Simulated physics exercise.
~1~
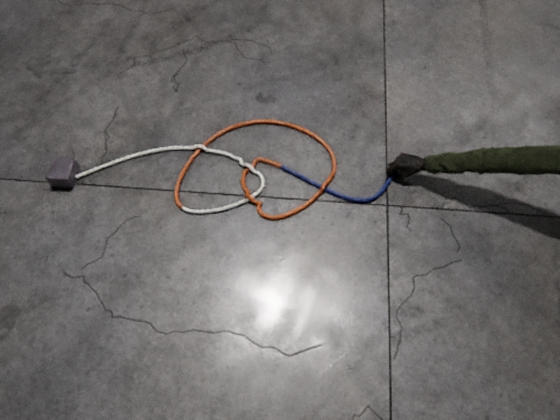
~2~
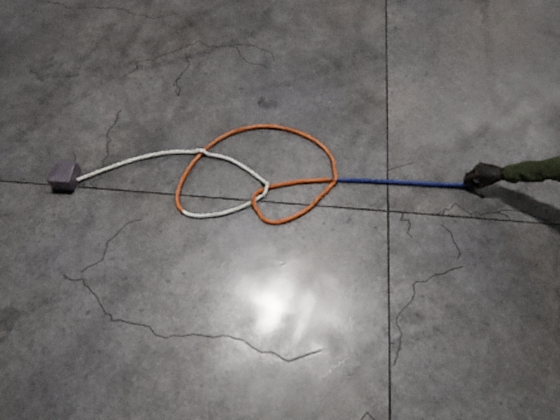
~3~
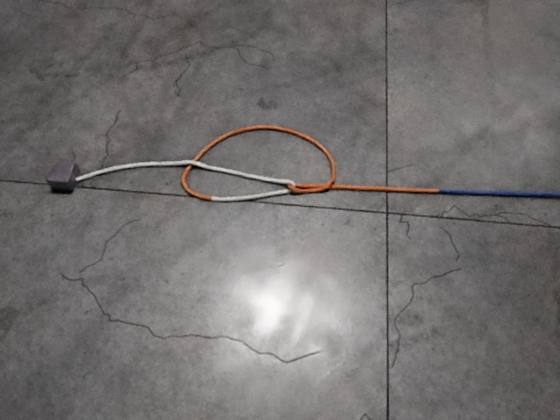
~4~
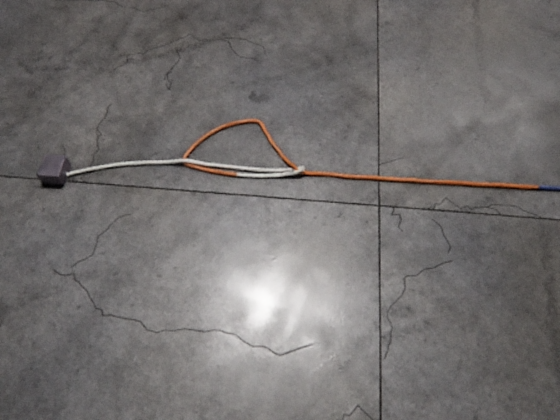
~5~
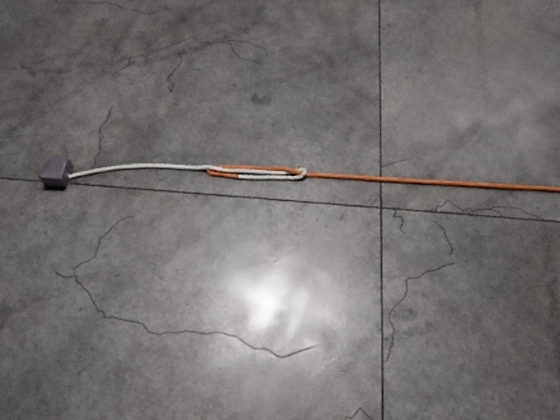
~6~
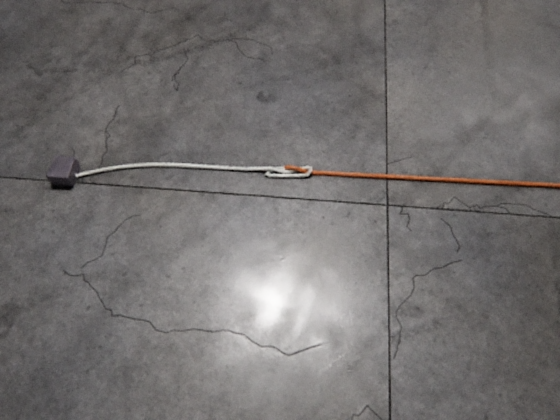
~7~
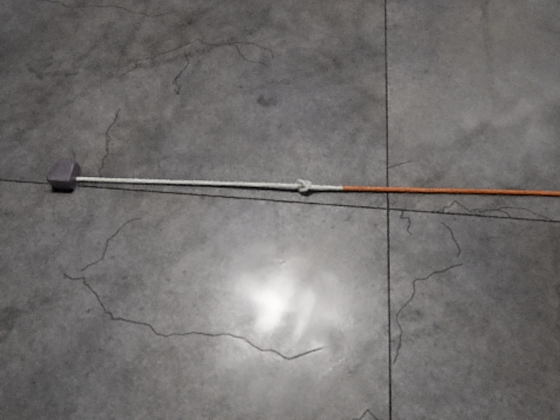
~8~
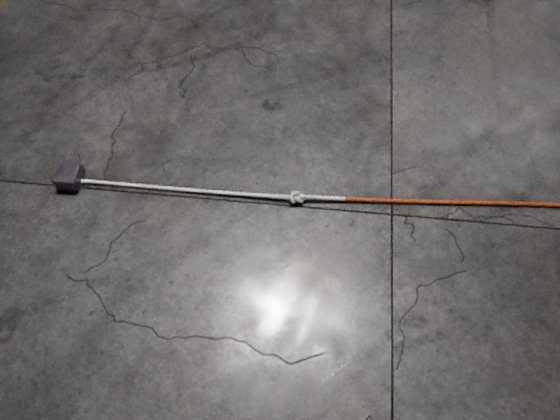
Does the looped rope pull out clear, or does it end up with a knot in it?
It ends up knotted. The loops shrink as the rope is drawn to the right, leaving a small tight knot in the white section.
